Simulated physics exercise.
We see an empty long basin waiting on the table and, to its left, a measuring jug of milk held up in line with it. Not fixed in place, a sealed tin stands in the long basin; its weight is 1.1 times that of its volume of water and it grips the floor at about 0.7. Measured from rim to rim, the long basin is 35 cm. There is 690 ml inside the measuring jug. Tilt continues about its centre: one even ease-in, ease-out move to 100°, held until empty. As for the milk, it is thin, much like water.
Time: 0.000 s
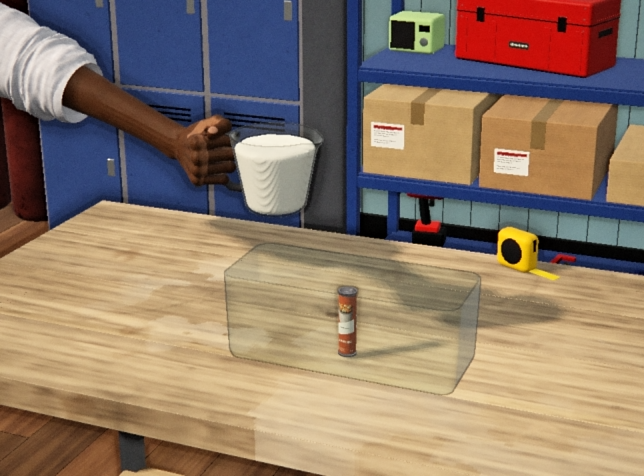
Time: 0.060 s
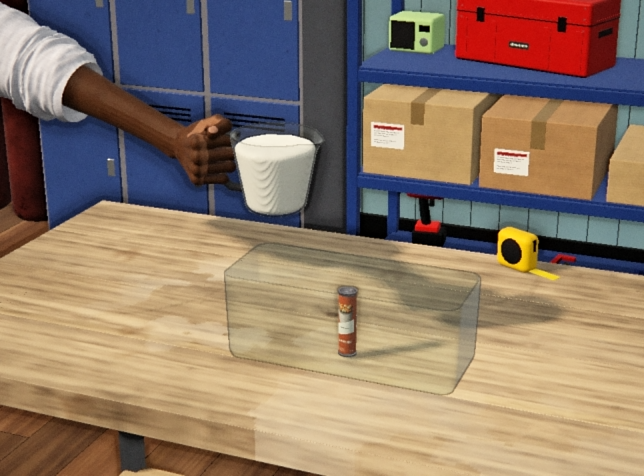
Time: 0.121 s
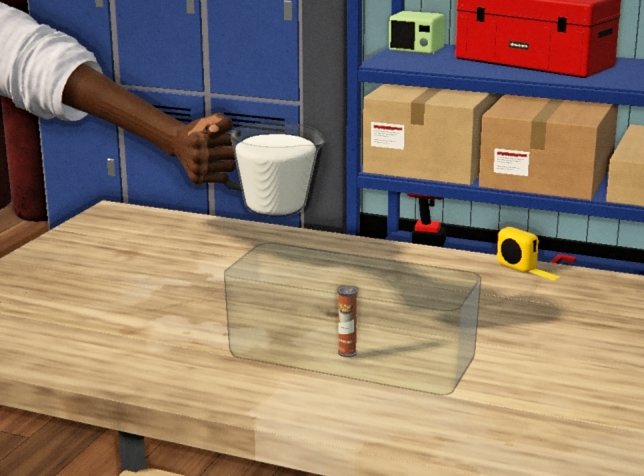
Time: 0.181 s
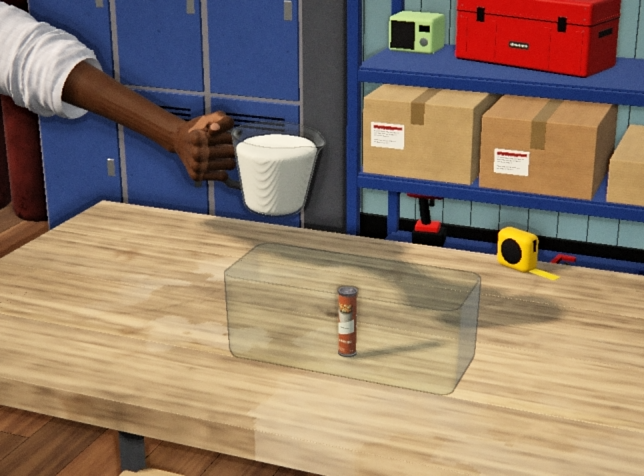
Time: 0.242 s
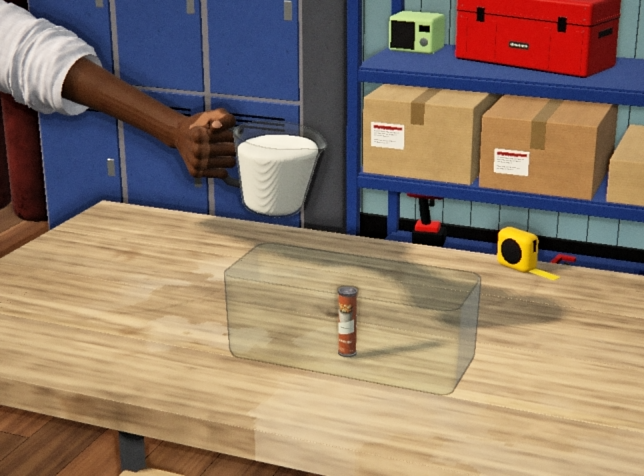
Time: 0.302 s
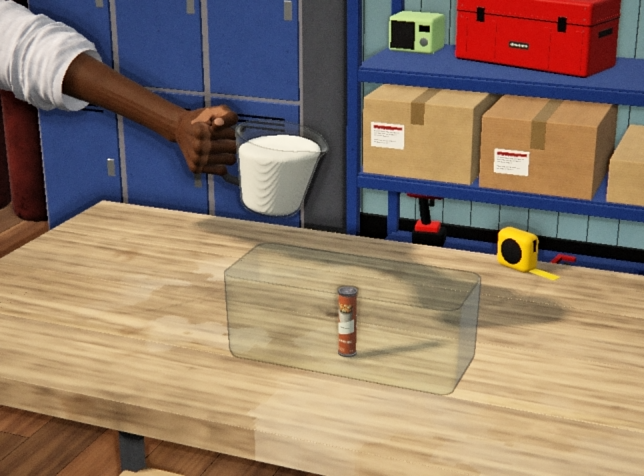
A dark-skinned arm in a white sleeve reaches in from the left, holding a clear jug of white milk above a pale wooden table, seen from slightly above in a workshop. An empty, transparent long basin sits below to the right, a small red tin visible through it, before blue lockers and shelves with boxes and a red toolbox. The hand gradually tilts the jug slightly rightward, the milk staying inside, while the camera remains still.
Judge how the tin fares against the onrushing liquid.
It is going to cope.
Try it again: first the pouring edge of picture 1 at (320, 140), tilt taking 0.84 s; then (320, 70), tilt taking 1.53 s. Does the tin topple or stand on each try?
Try 1: Still standing; try 2: Still standing.
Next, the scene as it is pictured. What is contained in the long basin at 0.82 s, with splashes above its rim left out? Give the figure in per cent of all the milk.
8 %, give or take.
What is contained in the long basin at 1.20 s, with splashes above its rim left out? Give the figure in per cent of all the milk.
Some 64 percent.
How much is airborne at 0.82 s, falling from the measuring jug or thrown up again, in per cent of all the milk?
Estimate: Some 18 % of the total.
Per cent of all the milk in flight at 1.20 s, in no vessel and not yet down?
About 16 percent.
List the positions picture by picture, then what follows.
Tilt 0°; pouring edge (322, 141); surface from (241, 141) to (315, 149); the long basin's rim runs from (241, 259) to (471, 294); the tin's top is at (348, 294), in the first frame.
Tilt 0°; pouring edge (323, 141); surface from (241, 140) to (315, 149), in the second frame.
Tilt 2°; pouring edge (323, 142); surface from (242, 141) to (315, 149), in the third frame.
Tilt 3°; pouring edge (324, 144); surface from (242, 140) to (316, 150), in the fourth frame.
Tilt 6°; pouring edge (326, 147); surface from (243, 141) to (318, 151), in the fifth frame.
Tilt 9°; pouring edge (327, 150); surface from (245, 142) to (321, 151), in the sixth frame.
Then, 0.82 s in, the tilt is 56° and 75 per cent is still to pour; the tin stands where it began.
Then, 1.20 s in, the tilt is 89° and 20 per cent is still to pour; the tin stands where it began.
Then, 1.60 s in, the tilt is 100° and 0 per cent is still to pour; the tin leans 5°.
Then, 2.03 s in, the tilt is 100° and 0 per cent is still to pour; the tin stands where it began.
Finally, the tin stands where it began.
